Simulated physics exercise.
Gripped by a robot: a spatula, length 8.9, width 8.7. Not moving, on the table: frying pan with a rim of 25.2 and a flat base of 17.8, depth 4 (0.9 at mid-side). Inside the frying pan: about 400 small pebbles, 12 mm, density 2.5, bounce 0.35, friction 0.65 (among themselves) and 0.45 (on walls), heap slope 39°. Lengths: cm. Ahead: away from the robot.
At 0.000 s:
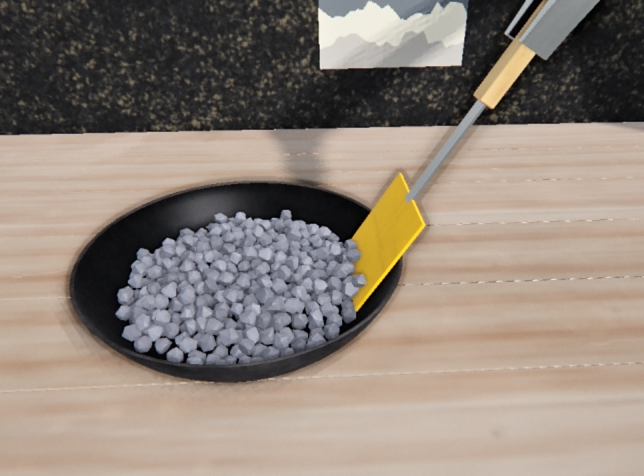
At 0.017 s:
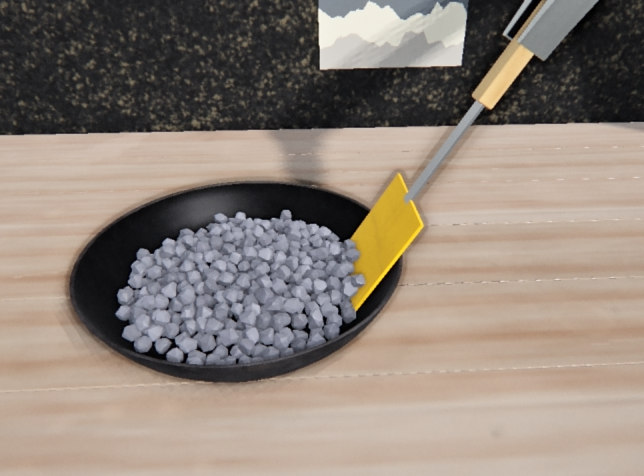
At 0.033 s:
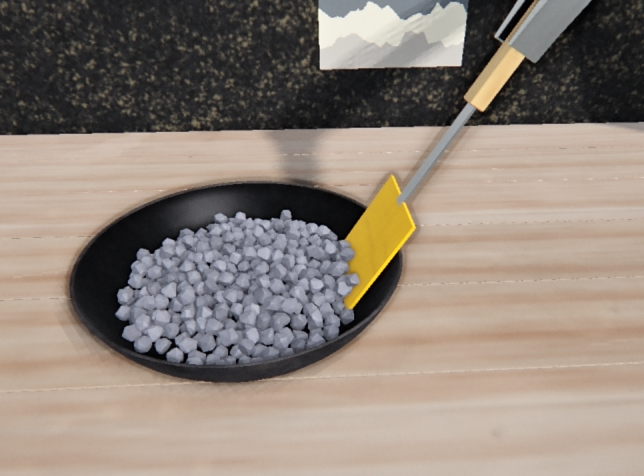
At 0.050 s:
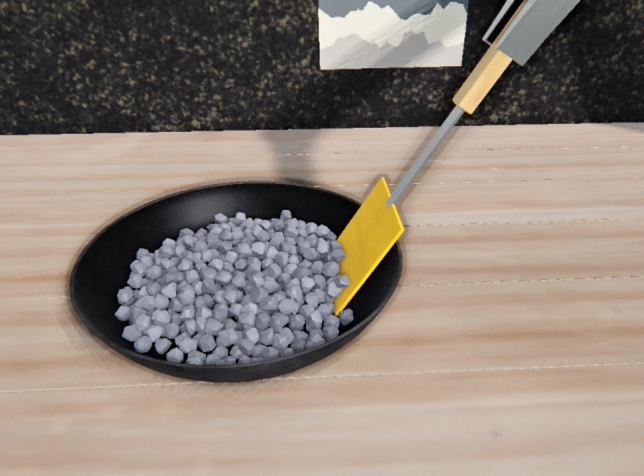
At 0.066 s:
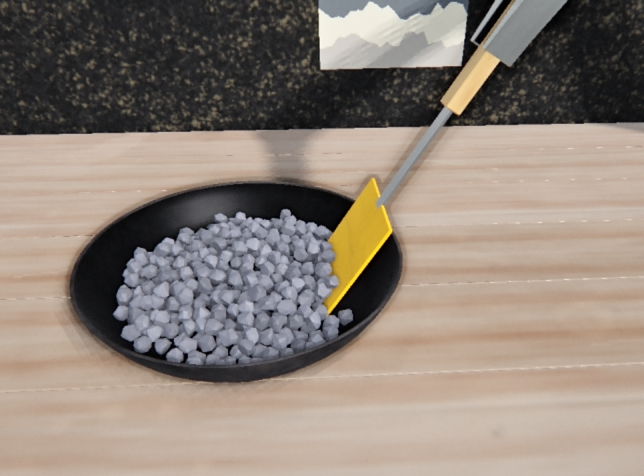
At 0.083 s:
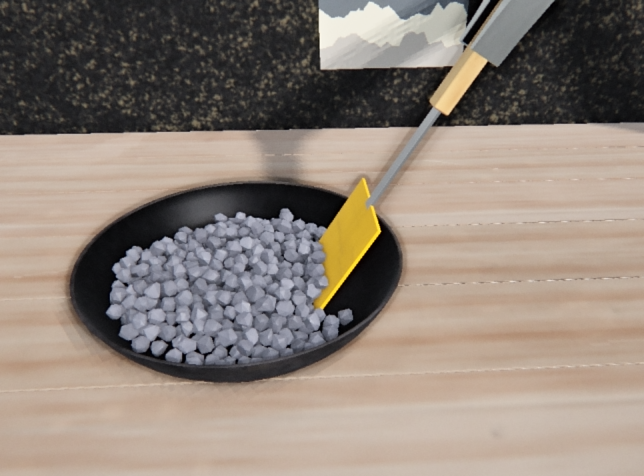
A yellow spatula slides left inside a black pan, pushing gray pebbles slightly left.
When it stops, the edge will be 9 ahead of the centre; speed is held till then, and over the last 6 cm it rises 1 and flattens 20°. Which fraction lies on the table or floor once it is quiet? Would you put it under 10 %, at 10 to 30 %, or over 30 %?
I would say 10 to 30 %.
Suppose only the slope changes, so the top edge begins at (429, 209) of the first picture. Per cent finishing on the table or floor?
I'd estimate around 15 per cent.
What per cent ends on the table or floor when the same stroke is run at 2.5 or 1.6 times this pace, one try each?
Try one about 40 %, try two about 25 %.
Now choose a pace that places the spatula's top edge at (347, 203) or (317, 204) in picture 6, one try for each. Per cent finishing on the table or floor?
About 30 and 35 percent.
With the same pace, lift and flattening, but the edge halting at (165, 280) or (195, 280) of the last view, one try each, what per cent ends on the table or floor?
Close to 5 and close to 0 per cent, respectively.
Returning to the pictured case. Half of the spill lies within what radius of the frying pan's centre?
Distance, approx.: 16 cm.
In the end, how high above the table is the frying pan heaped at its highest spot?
6.0 cm.
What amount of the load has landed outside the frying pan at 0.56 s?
That would be near 20 per cent, give or take.
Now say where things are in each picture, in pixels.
The spatula top edge at (411, 197), sloping 59°; upper third of the load around (250, 268), from x 125 to 360, top at y 215; 403 in the frying pan, in the first frame.
The spatula top edge at (410, 197), sloping 59°; upper third of the load around (250, 269), from x 125 to 360, top at y 215, in the second frame.
The spatula top edge at (402, 199), sloping 59°; upper third of the load around (250, 268), from x 125 to 355, top at y 215, in the third frame.
The spatula top edge at (392, 201), sloping 59°; upper third of the load around (251, 267), from x 125 to 345, top at y 215, in the fourth frame.
The spatula top edge at (381, 202), sloping 59°; upper third of the load around (246, 268), from x 120 to 345, top at y 215, in the fifth frame.
The spatula top edge at (371, 202), sloping 59°; upper third of the load around (238, 264), from x 115 to 345, top at y 215; 403 in the frying pan, in the sixth frame.
After 0.19 s, sloping 59°, highest piece 6 above the table; 403 in the frying pan.
After 0.30 s, sloping 51°, highest piece 7 above the table; 388 in the frying pan, 2 on the table or floor, 13 on the blade or in flight.
After 0.56 s, sloping 39°, highest piece 6 above the table; 329 in the frying pan, 73 on the table or floor, 1 on the blade or in flight.
After 1.61 s, sloping 39°, highest piece 6 above the table; 328 in the frying pan, 75 on the table or floor.
In the end, 328 in the frying pan, 75 on the table or floor. That is 19 % on the table or floor.
